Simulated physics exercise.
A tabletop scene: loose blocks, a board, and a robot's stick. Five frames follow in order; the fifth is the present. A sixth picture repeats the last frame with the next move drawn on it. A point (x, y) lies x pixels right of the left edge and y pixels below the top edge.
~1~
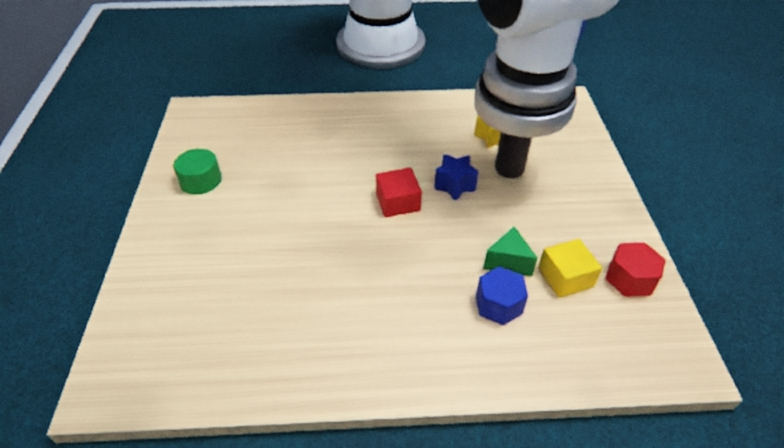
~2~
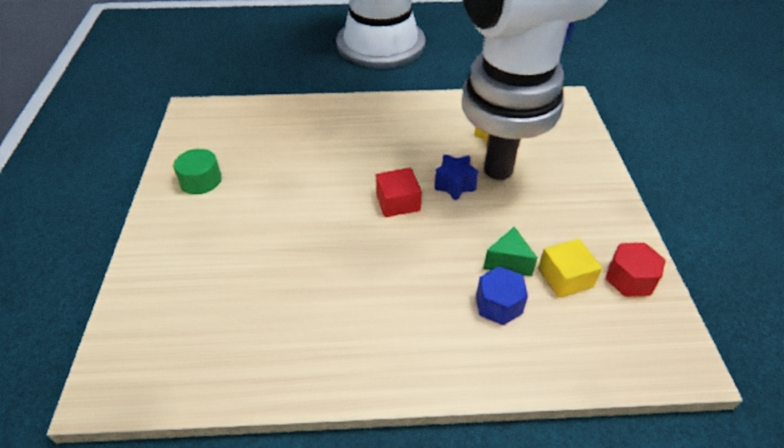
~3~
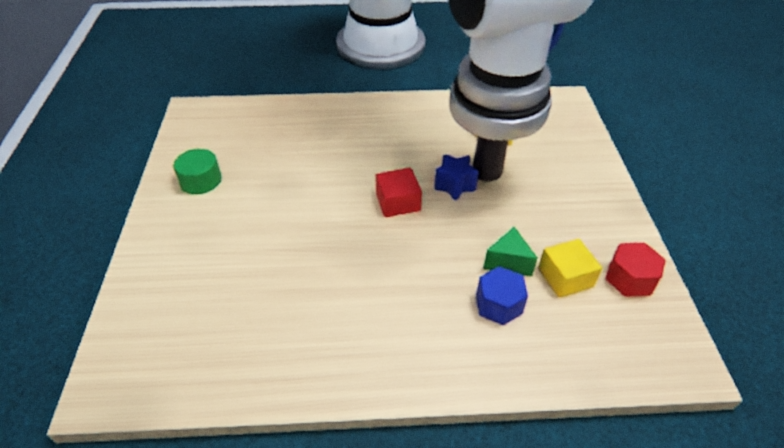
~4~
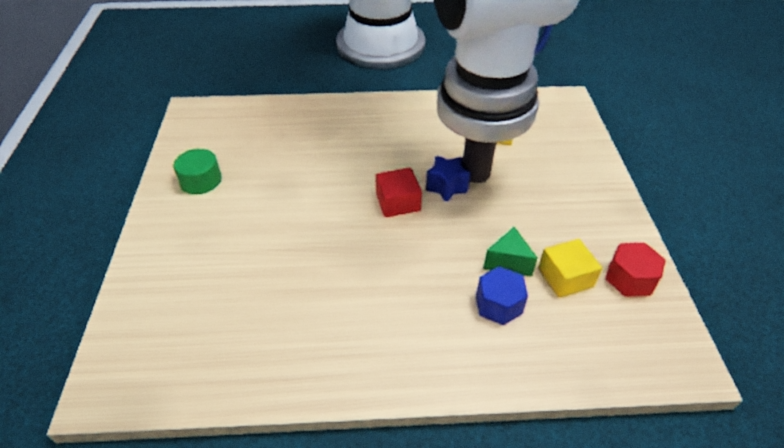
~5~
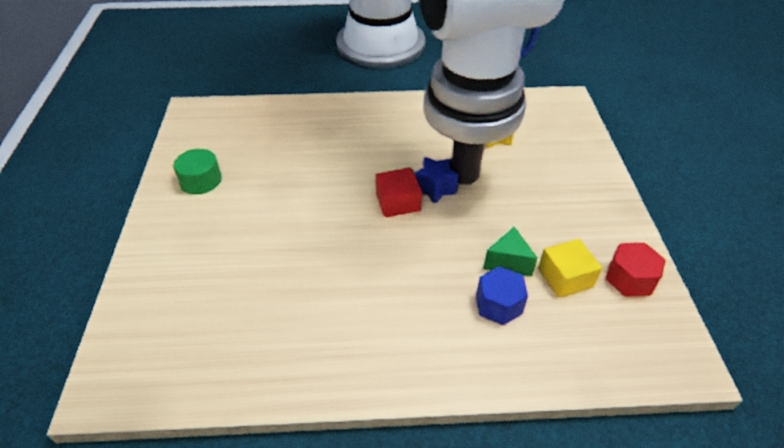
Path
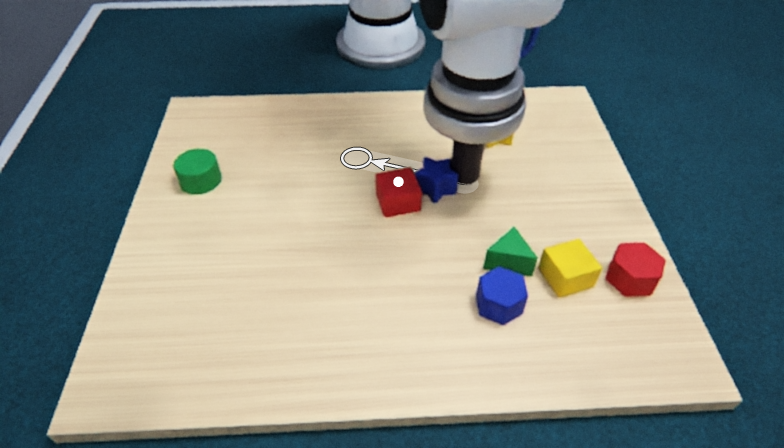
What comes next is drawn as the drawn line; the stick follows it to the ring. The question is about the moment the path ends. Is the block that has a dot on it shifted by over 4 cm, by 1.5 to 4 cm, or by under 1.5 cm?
Medium: 1.5 to 4 cm.
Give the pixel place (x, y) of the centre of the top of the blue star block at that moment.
At roughly (358, 160).
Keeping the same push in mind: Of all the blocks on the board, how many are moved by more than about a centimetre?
Count: Two.
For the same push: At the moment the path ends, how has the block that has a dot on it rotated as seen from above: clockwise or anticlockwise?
Direction: Anticlockwise.
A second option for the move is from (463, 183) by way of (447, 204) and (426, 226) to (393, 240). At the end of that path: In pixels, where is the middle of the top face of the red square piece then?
Around pixel (361, 181).
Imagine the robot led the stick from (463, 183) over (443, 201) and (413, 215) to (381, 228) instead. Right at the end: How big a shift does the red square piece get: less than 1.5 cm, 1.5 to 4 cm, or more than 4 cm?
Distance: More than 4 cm.
Path on the board, in a line from (463, 183) to (356, 158); the dot is on the red square piece.
The first path, step by step. One third of the way, stick at (426, 166); red square piece at (380, 184), turned 45° anticlockwise; blue star block at (400, 162).
Two thirds of the way, stick at (390, 158); red square piece at (373, 188), turned 70° anticlockwise; blue star block at (372, 161), turned 40° anticlockwise.
At the end, stick at (356, 151); red square piece at (372, 188), turned 70° anticlockwise; blue star block at (358, 160), turned 70° anticlockwise; yellow star block in place.
